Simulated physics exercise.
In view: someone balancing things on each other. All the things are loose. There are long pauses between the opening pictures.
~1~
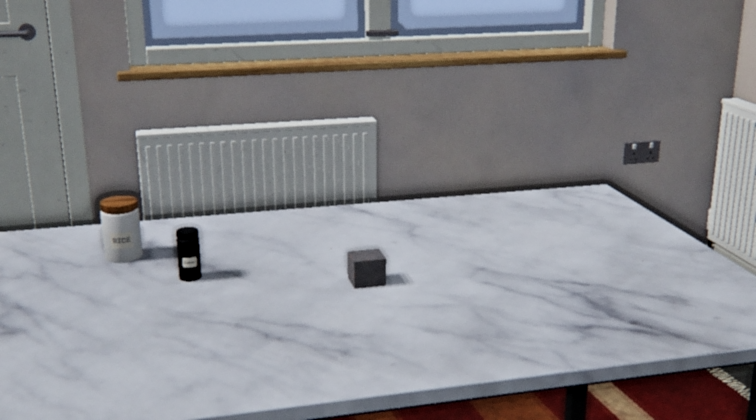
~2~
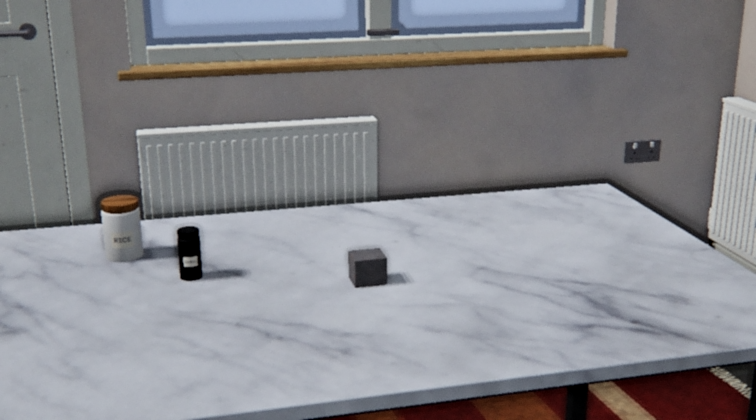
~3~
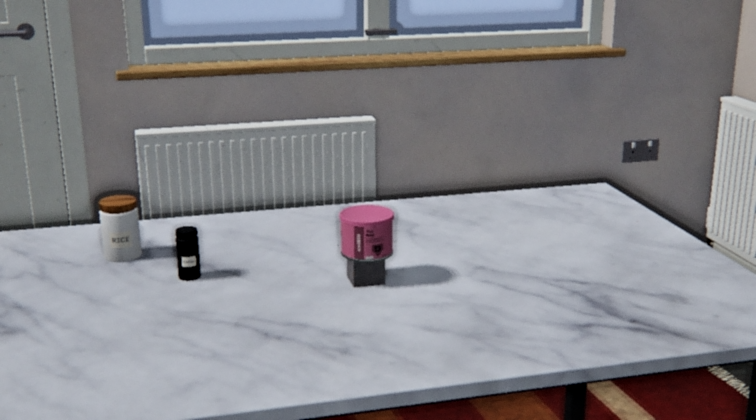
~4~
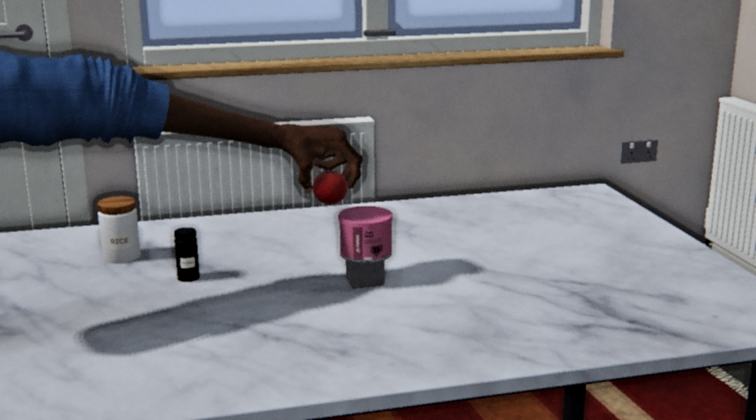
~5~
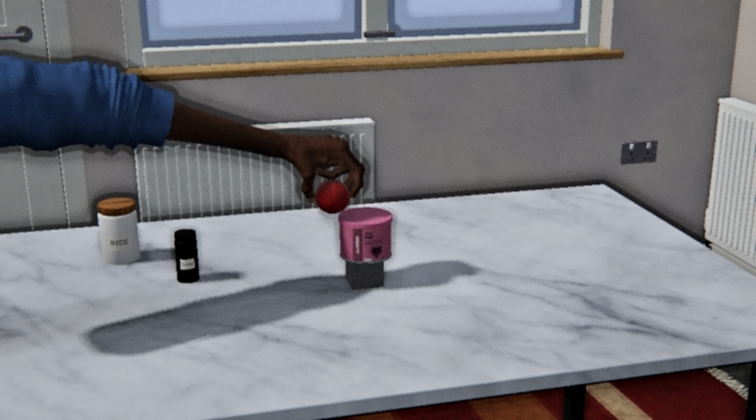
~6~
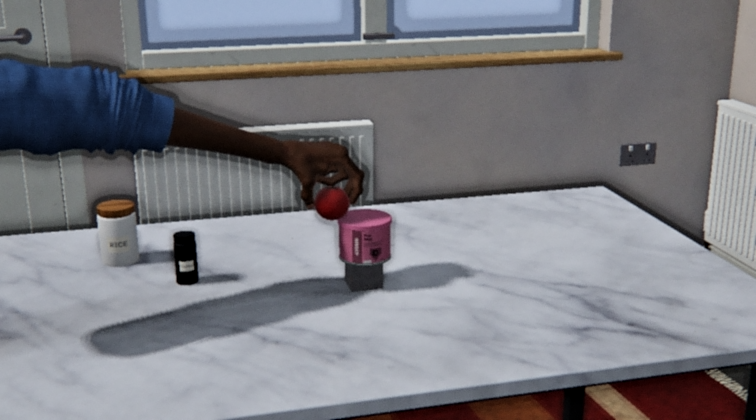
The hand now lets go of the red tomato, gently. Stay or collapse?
In the end the pile loses its balance.
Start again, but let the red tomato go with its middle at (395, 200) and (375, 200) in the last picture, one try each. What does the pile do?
In the first case it loses its balance; in the second case it keeps its balance.
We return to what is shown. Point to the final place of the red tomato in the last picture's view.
At about (300, 275).
Then, 0.30 s after the last picture, red tomato rolled a little near (321, 215).
Then, 0.40 s after the last picture, red tomato now fallen.
Then, 0.50 s after the last picture, things are still on the move.
Then, 1.70 s after the last picture, nothing new.
At rest, fallen, red tomato; the other 4 in place. Seen from the same camera at the end, red tomato near (300, 275). The pile comes apart.
